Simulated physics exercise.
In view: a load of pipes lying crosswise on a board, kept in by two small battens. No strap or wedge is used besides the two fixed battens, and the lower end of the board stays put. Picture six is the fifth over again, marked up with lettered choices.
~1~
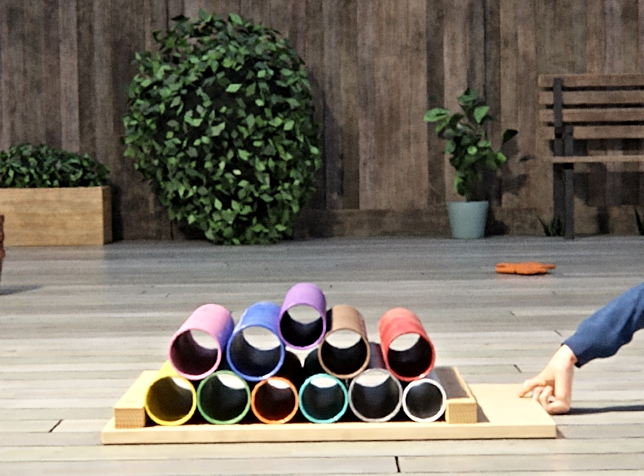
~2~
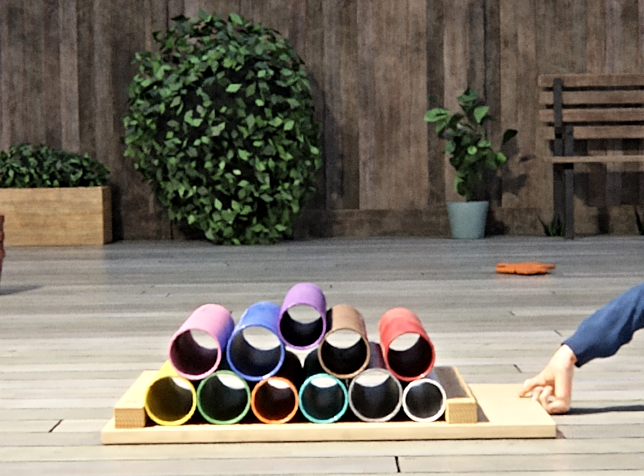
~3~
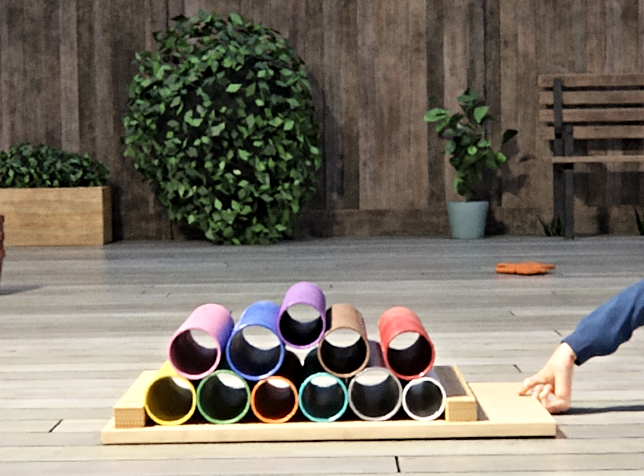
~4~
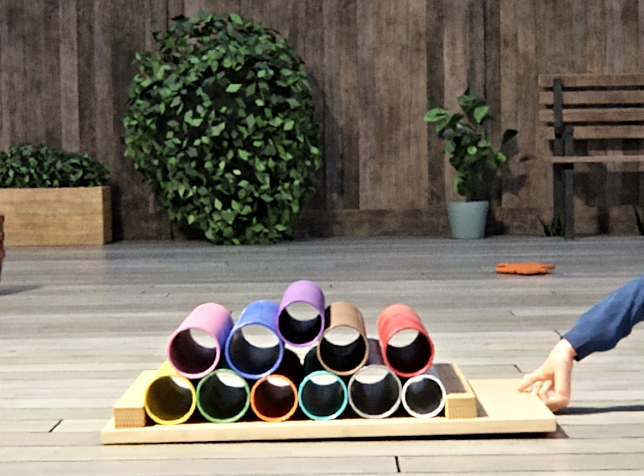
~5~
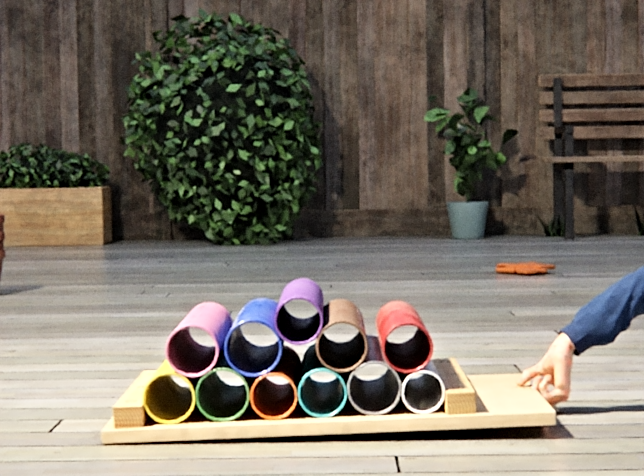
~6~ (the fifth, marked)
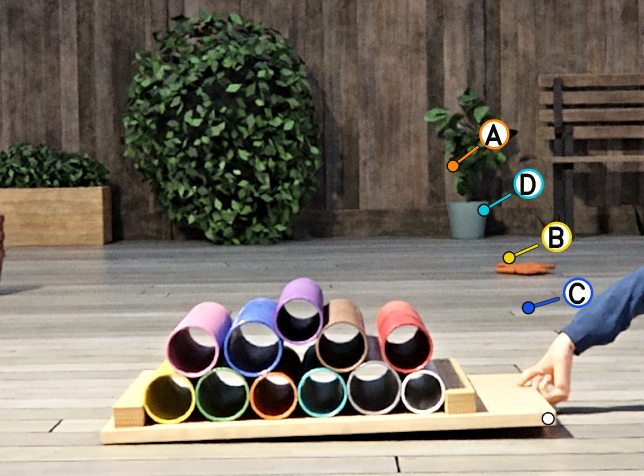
A stack of colourful pipes sat on a wooden board between two small battens, and after a still moment, a hand at the right slowly lifted that end slightly, tilting the board and pipes leftward.
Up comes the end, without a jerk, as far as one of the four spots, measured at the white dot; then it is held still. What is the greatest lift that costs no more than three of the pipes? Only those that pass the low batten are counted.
Lift it to B and no more.
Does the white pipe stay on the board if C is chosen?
Yes.
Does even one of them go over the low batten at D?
Yes.
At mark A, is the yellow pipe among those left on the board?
Yes.
On the copy, A at (453, 166); B at (509, 258); C at (528, 308); D at (484, 210); the white dot at (548, 418).
On B. First, board at 18°.
Then, board at 23°.
Finally, board at 23°, two over the low batten (blue, pink).
By contrast, A four over the low batten (blue, pink, brown, purple); C none over the low batten; D four over the low batten (blue, pink, brown, purple).
